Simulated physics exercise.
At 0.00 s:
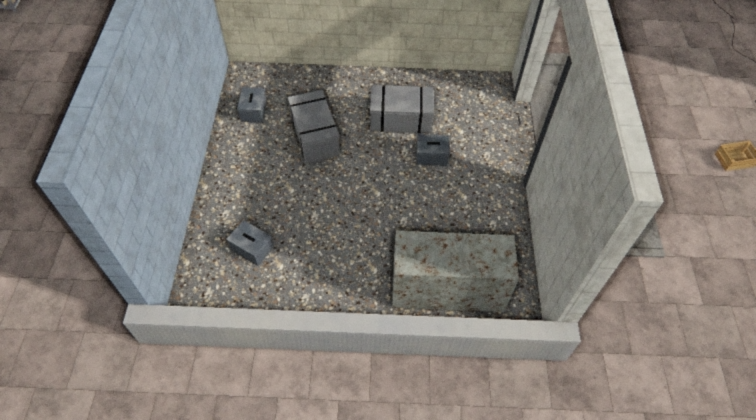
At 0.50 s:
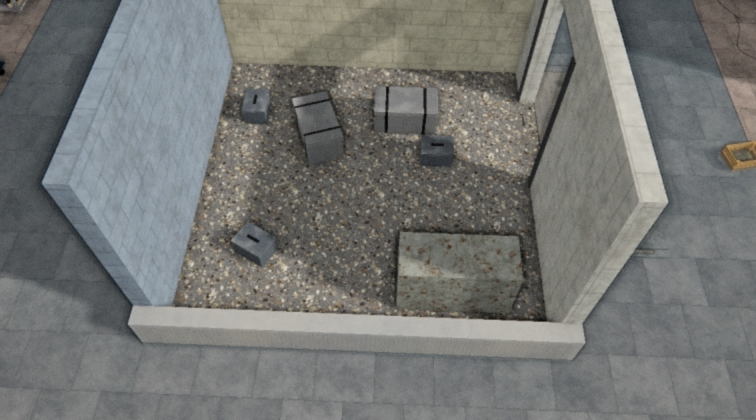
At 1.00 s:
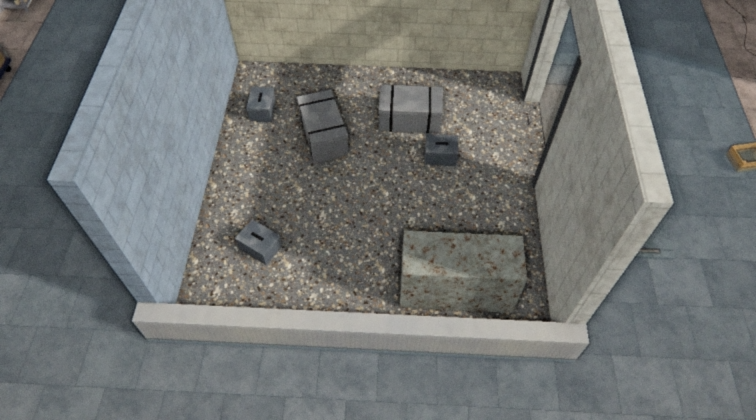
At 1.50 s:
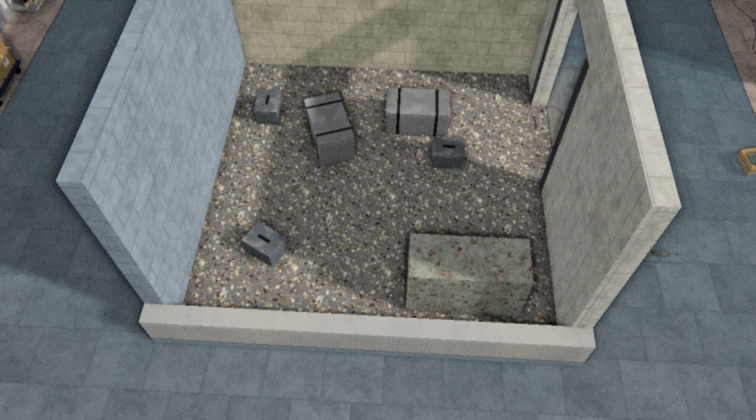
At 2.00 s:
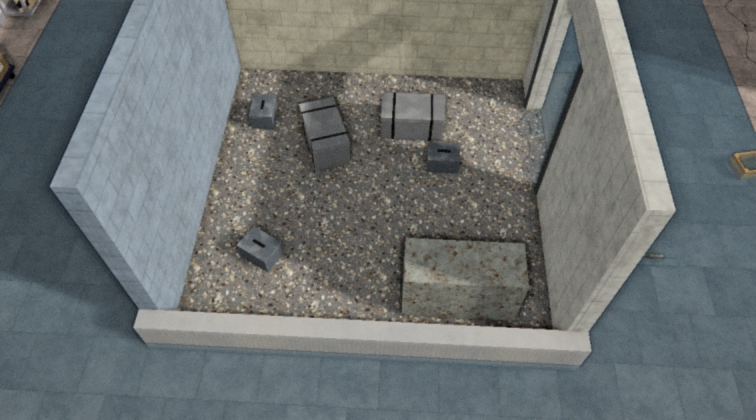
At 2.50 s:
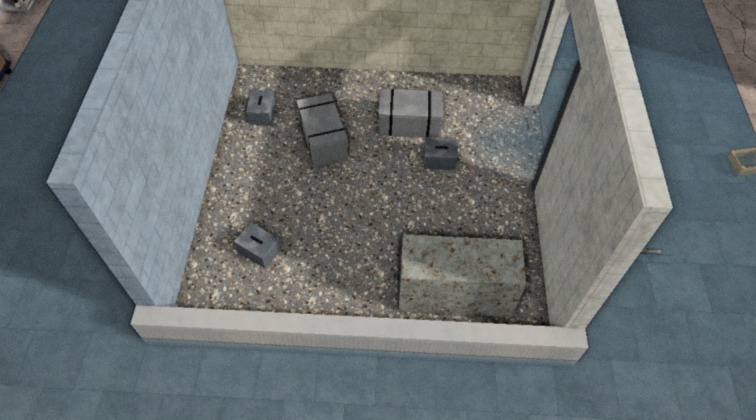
Blue-grey water covering the paving around a small roofless shop, then spreading slightly through the right-hand doorway onto the pebbled floor.
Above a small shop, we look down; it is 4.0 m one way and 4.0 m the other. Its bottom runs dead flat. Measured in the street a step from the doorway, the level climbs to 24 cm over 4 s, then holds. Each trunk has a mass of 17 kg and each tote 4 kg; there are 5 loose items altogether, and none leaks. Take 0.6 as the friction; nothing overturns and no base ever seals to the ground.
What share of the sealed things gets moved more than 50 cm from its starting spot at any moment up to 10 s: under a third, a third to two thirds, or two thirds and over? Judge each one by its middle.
I expect the share that gets shoved will be two thirds or beyond.
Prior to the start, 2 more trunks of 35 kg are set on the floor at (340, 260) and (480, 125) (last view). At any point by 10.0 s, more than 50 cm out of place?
One by one: Below; above.
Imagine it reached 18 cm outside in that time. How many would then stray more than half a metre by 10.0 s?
I count 5 of them in that case.
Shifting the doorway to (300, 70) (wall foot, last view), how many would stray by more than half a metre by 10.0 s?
Count: 3.
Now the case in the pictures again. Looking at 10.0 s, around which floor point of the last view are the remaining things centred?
Mean position approx. (306, 243).
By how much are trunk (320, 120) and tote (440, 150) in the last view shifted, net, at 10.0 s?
120 cm, 200 cm.
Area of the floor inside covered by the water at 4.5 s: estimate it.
Somewhere around 7.0 m2, roughly.
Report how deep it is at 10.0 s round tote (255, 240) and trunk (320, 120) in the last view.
First roughly 14 cm, second roughly 13 cm.
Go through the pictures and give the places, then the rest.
In the first frame, a trunk at (402, 99), on the bottom; a tote at (433, 144), on the bottom; 0.0 m2 under water; 0 of 5 have shifted.
In the second frame, a trunk at (406, 100) rests on the ground; a tote at (437, 145), on the bottom; 0.0 m2 under water; 0 of 5 have shifted.
In the third frame, a trunk at (411, 99), on the bottom; a tote at (442, 144), on the bottom; 0.0 m2 under water; 0 of 5 have shifted.
In the fourth frame, a trunk at (418, 101) rests on the ground; a tote at (449, 147) rests on the ground; water covers 0.0 m2; 0 of 5 have shifted.
In the fifth frame, a trunk at (413, 106), on the bottom; a tote at (444, 151), on the bottom; water covers 0.1 m2; 0 of 5 have shifted.
In the sixth frame, a trunk at (411, 103) rests on the ground; a tote at (442, 148), on the bottom; 0.7 m2 under water; 0 of 5 have shifted.
After 3.5 s 0 of 5 are over 50 cm from their spots; 0 afloat.
After 4.5 s 1 of 5 are over 50 cm from their spots; 0 afloat.
After 7.0 s 4 of 5 are over 50 cm from their spots; 5 afloat.
After 10.0 s 5 of 5 are over 50 cm from their spots, and 5 have been at some point; 5 afloat.
